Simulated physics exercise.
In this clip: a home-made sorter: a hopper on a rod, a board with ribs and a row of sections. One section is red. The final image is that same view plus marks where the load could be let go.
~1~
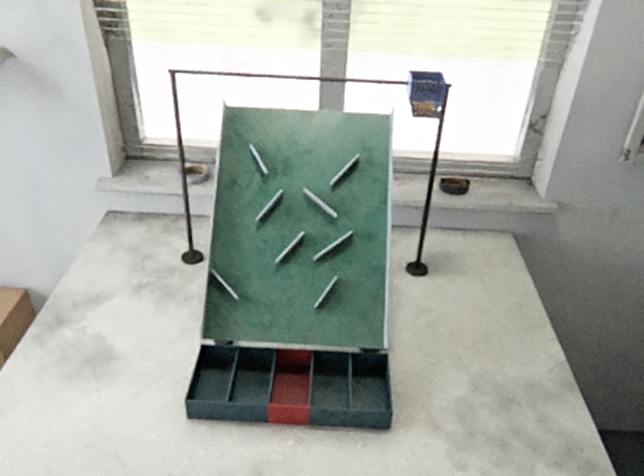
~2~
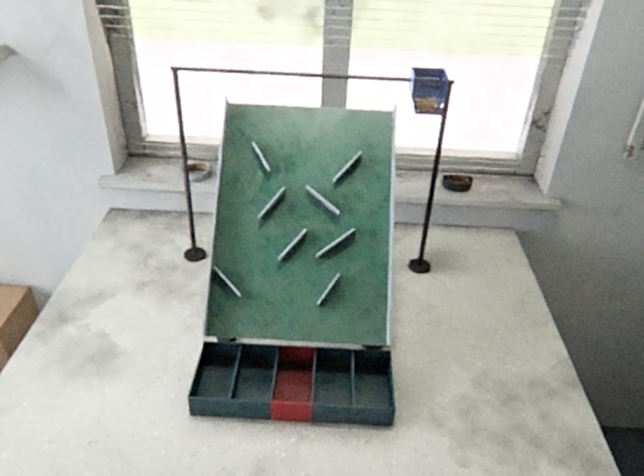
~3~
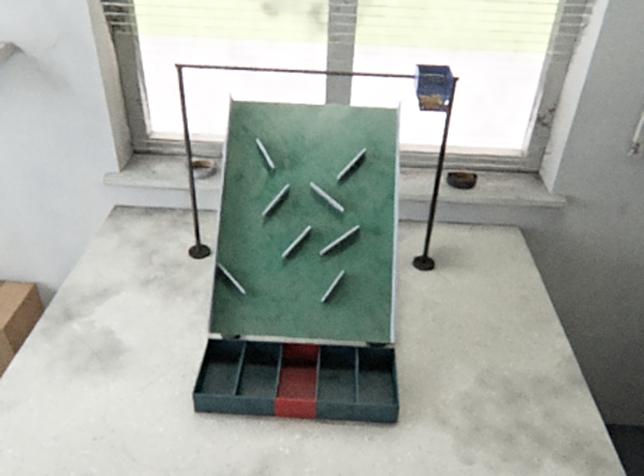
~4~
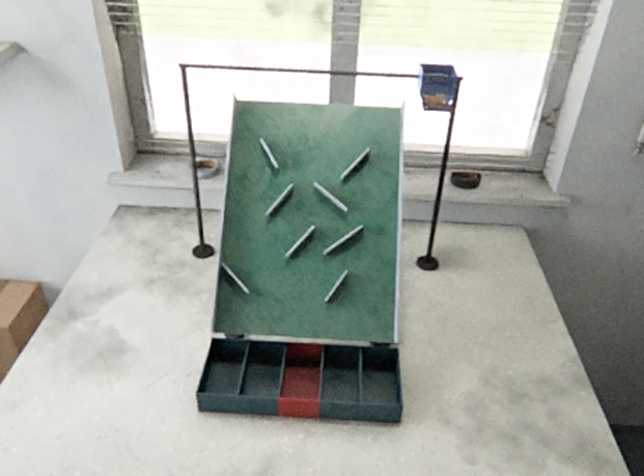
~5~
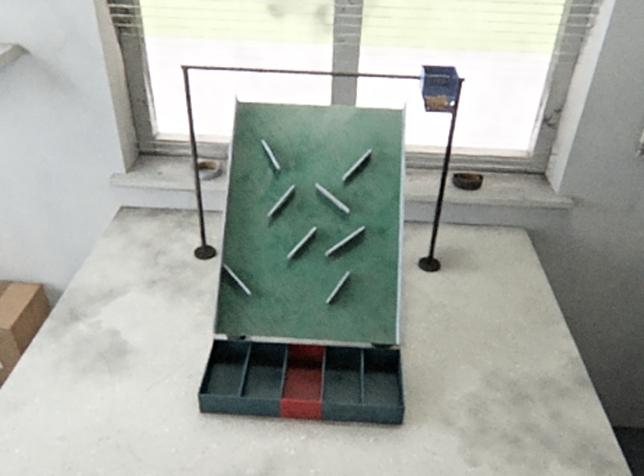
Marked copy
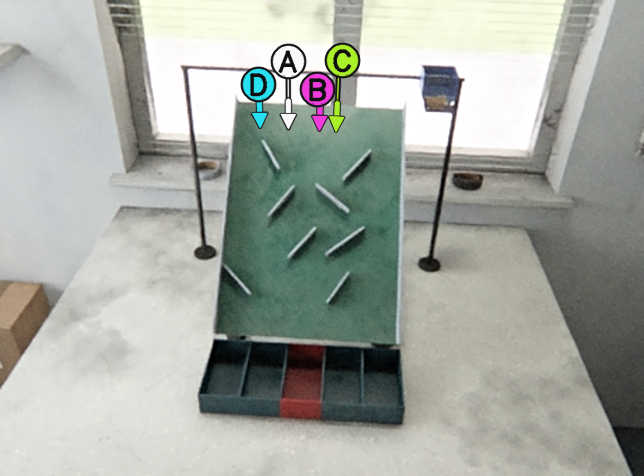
On a pale tabletop by a window, a green sloped board with raised ribs stood above a row of sections, one red, beside a small blue hopper on a rod; only the view shifted slightly.
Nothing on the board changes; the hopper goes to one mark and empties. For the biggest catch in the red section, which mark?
Mark D does it best.
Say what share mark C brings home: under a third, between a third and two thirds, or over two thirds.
Under a third.
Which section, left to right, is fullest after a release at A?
The second.
On the marked copy, mark A meets the board at (288, 123); mark B meets the board at (319, 125); mark C meets the board at (336, 126); mark D meets the board at (260, 122).
With A, a small share in the red section, the bulk in other sections, a small share outside the box.
With B, a small share in the red section, the bulk in other sections, a small share outside the box.
With C, a small share in the red section, the bulk in other sections, a small share outside the box.
With D, close to half in the red section, close to a third in other sections, a small share outside the box.
